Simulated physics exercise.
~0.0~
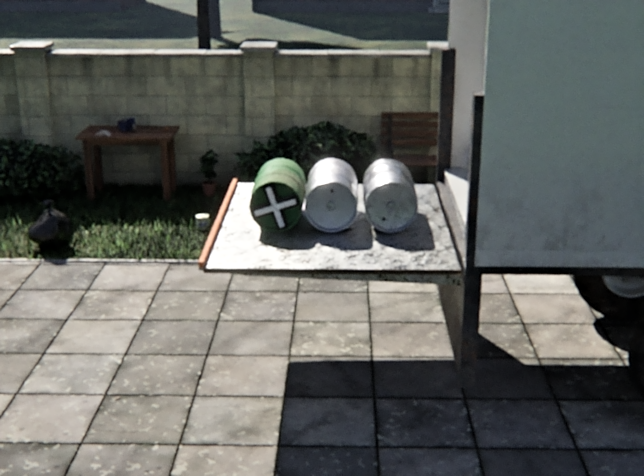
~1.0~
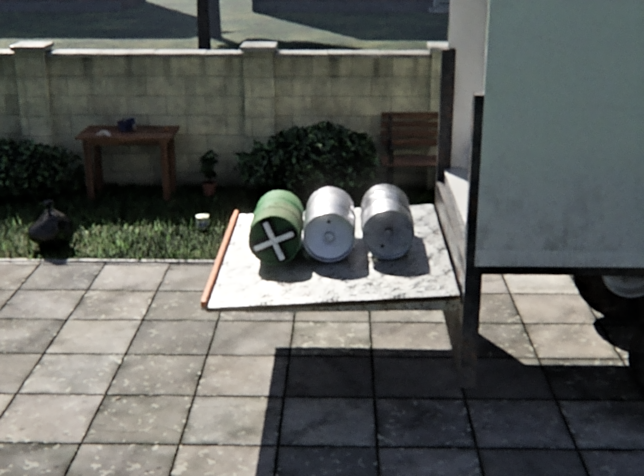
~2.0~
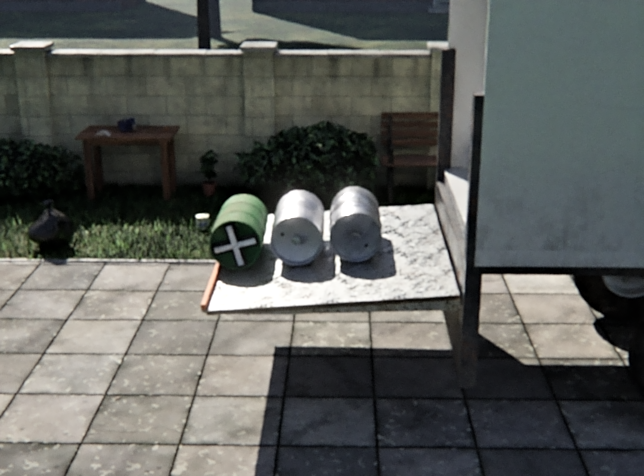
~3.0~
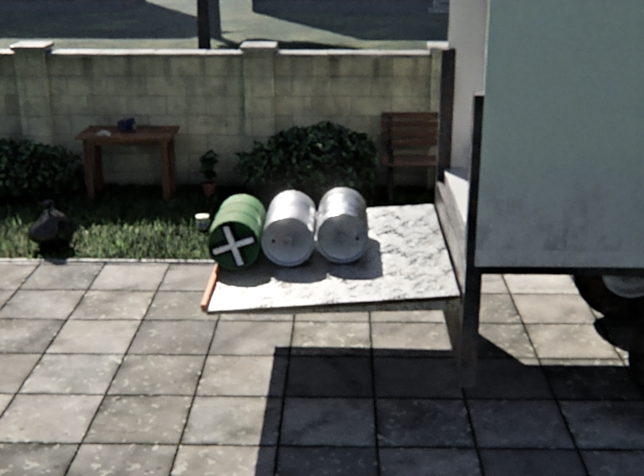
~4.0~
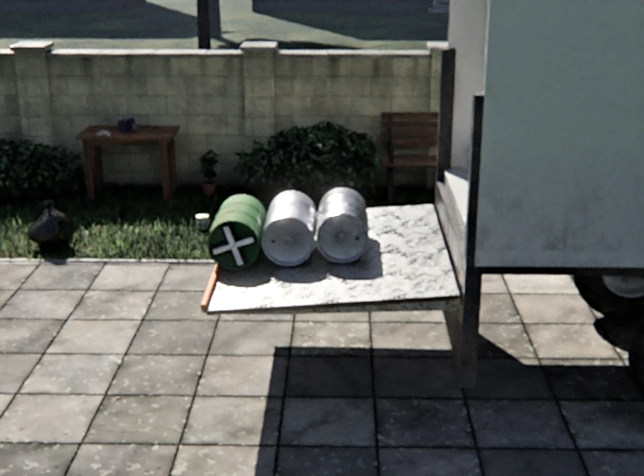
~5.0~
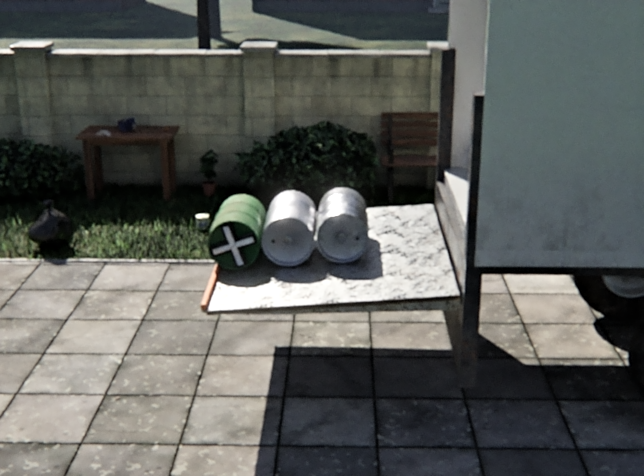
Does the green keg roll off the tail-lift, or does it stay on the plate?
The green keg stays on the plate. It rolls left and comes to rest by the flap at the outer edge.
